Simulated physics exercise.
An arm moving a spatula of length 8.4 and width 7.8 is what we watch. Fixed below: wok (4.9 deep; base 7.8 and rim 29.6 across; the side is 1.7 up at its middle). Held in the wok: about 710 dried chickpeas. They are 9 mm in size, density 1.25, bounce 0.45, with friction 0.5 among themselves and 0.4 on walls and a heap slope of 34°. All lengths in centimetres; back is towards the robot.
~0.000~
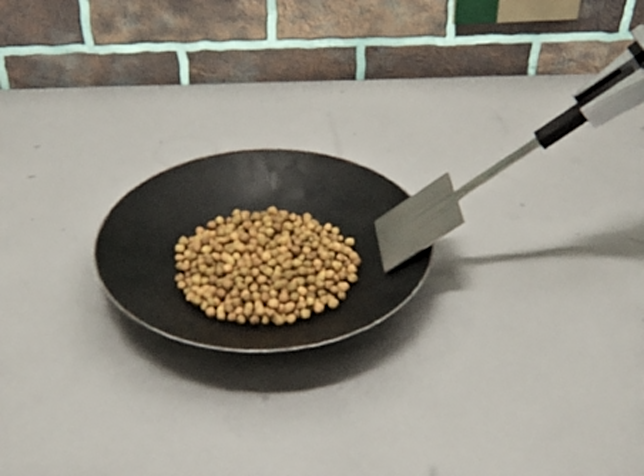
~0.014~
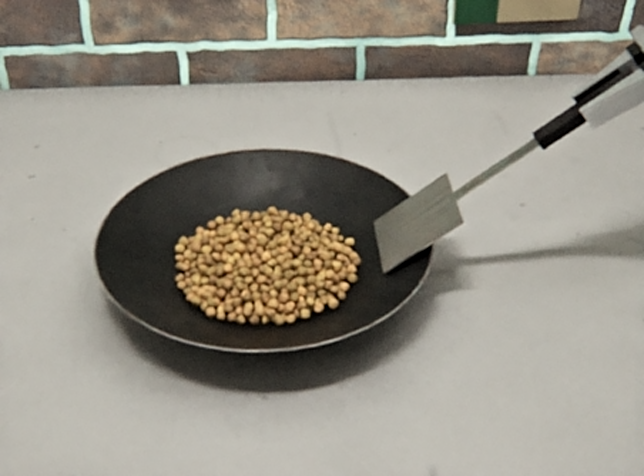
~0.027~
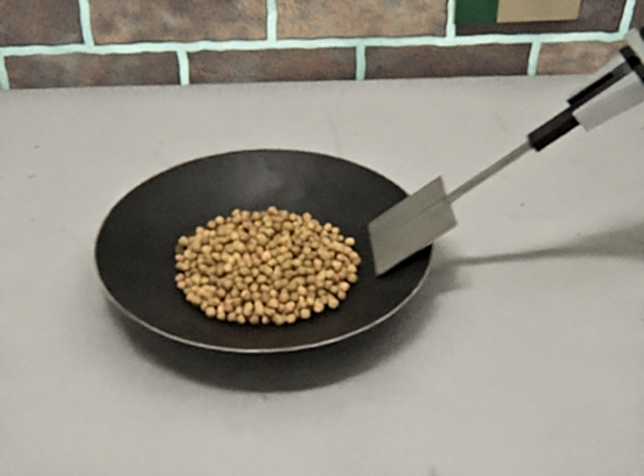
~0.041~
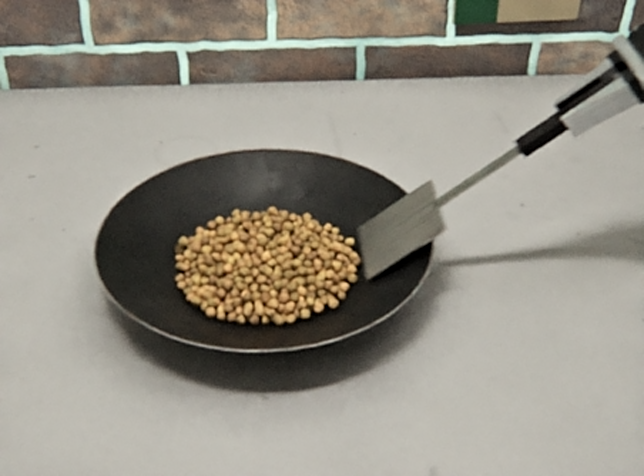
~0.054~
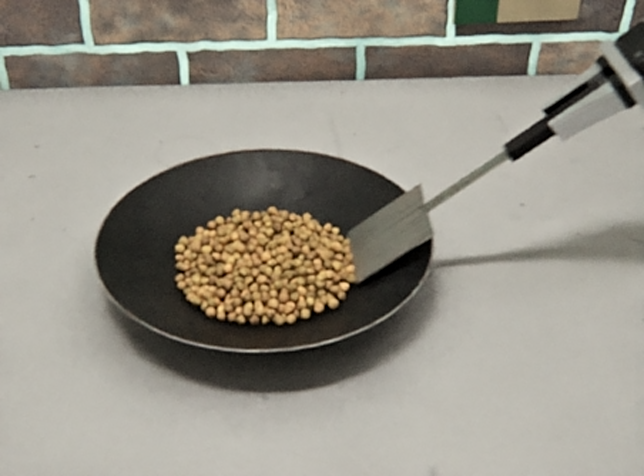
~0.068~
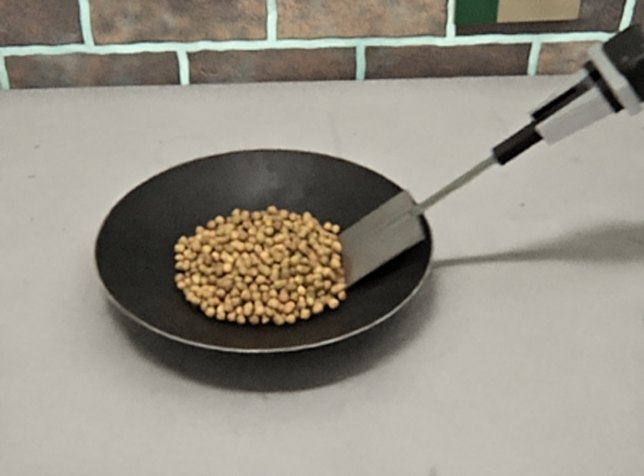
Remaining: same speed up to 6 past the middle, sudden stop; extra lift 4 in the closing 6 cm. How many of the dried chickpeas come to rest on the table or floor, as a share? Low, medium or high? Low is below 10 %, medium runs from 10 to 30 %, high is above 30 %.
The share is low, below 10 %.
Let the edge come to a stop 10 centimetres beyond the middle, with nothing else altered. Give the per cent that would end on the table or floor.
That would give close to 20 per cent.
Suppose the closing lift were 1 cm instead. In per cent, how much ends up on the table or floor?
Some 0 in a hundred.
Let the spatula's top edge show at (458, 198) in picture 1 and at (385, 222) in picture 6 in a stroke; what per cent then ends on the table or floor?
Some 25 percent ends up on the table or floor.
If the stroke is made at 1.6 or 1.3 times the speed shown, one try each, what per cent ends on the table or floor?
Roughly 20 per cent on the first try and 15 per cent on the second.
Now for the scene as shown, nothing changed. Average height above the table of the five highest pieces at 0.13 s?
Height: Approx. 5 cm.
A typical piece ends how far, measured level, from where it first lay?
I'd estimate close to 5 centimetres.
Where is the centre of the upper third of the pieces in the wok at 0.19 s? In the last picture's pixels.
Near pixel (203, 251).
After 0.13 s, sloping 39°, highest piece 5 above the table; 709 in the wok.
After 0.19 s, sloping 39°, highest piece 5 above the table; 709 in the wok.
After 0.42 s, sloping 39°, highest piece 7 above the table; 673 in the wok, 27 on the table or floor, 9 on the blade or in flight.
After 1.47 s, sloping 39°, highest piece 6 above the table; 670 in the wok, 39 on the table or floor.
In the end, 670 in the wok, 39 on the table or floor. That is 6 % on the table or floor.
